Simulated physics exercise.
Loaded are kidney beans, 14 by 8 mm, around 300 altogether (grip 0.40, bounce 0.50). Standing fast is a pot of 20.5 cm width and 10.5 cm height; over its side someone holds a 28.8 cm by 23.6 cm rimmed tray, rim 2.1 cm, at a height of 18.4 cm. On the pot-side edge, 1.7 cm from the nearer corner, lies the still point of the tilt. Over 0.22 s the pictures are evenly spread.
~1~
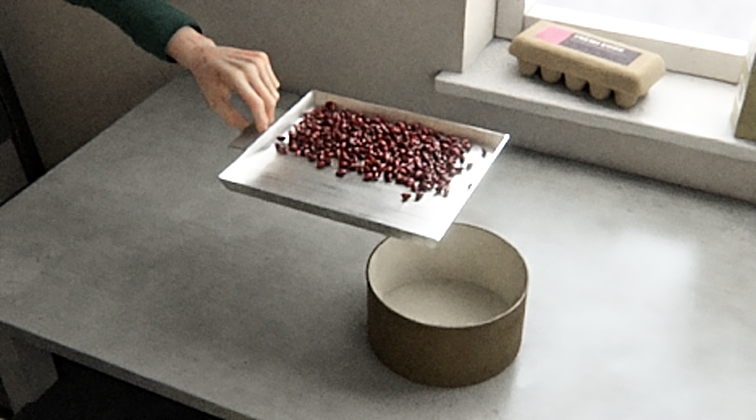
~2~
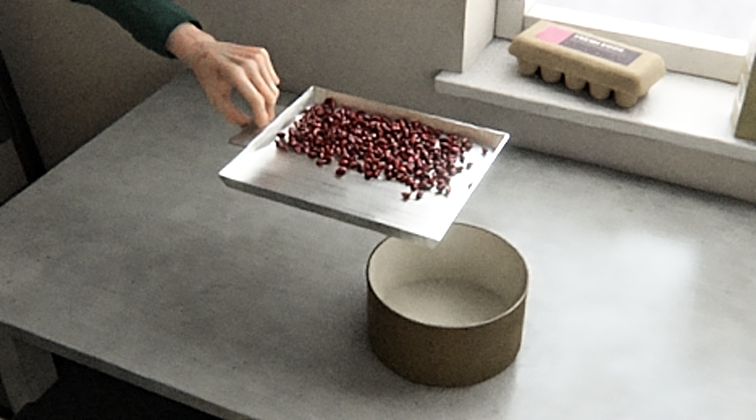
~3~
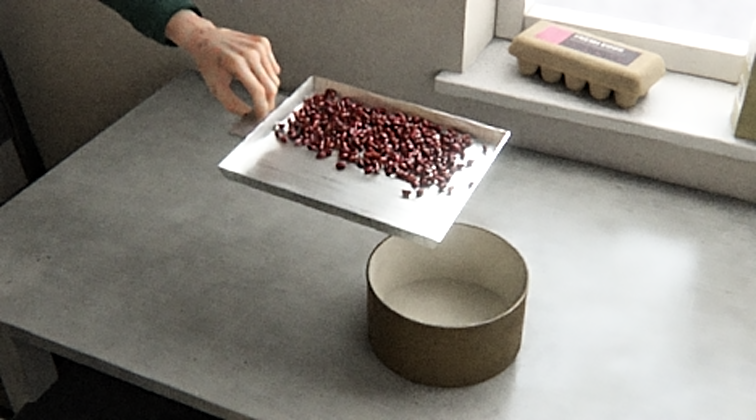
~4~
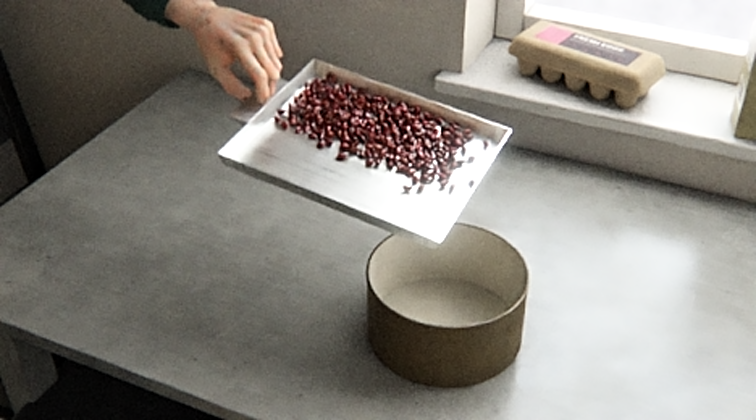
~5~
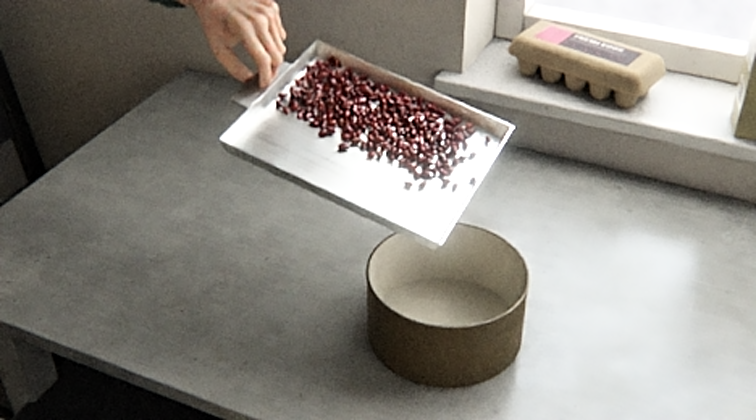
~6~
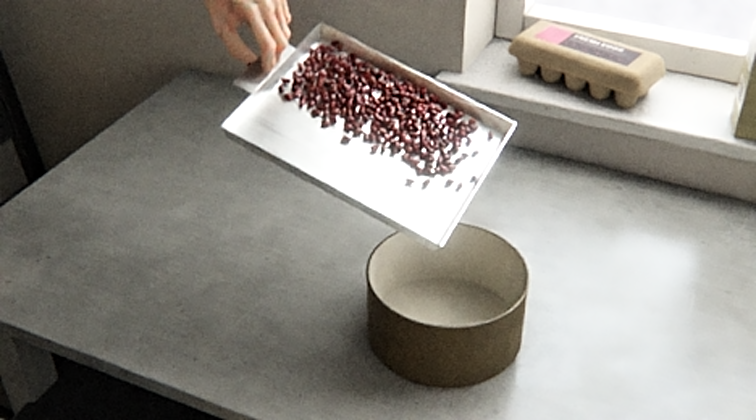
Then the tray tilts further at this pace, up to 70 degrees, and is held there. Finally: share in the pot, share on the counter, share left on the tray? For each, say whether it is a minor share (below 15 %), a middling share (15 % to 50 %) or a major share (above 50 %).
Outcome: Pot: A modest amount, counter: Over half the load, left on the tray: Very little.
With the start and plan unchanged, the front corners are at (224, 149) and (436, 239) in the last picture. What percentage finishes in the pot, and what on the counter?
That works out as pot 30 and counter 65.
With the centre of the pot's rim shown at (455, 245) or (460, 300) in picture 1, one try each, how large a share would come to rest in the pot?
Roughly 5 per cent, then 70 per cent.
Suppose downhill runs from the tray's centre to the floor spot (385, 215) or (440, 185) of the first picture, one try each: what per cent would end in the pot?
About 15 per cent on the first try and 20 per cent on the second.
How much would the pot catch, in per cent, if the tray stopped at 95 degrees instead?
35 %.
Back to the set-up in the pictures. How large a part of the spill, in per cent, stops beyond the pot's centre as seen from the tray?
Around 100 per cent, give or take.
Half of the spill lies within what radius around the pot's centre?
Some 26 centimetres.
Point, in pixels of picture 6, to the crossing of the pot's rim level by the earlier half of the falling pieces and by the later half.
Earlier half at about (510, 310), later half at about (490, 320) in pixels.
Then, 0.23 s after the last picture, tilt 45 degrees; the tray holds 100 %, the pot 0 %.
Then, 0.38 s after the last picture, tilt 63 degrees; the tray holds 100 %, the pot 0 %.
Then, 0.65 s after the last picture, tilt 70 degrees; the tray holds 15 %, the pot 15 %.
In the end, pot 30 %, counter 65 %, tray 10 %.
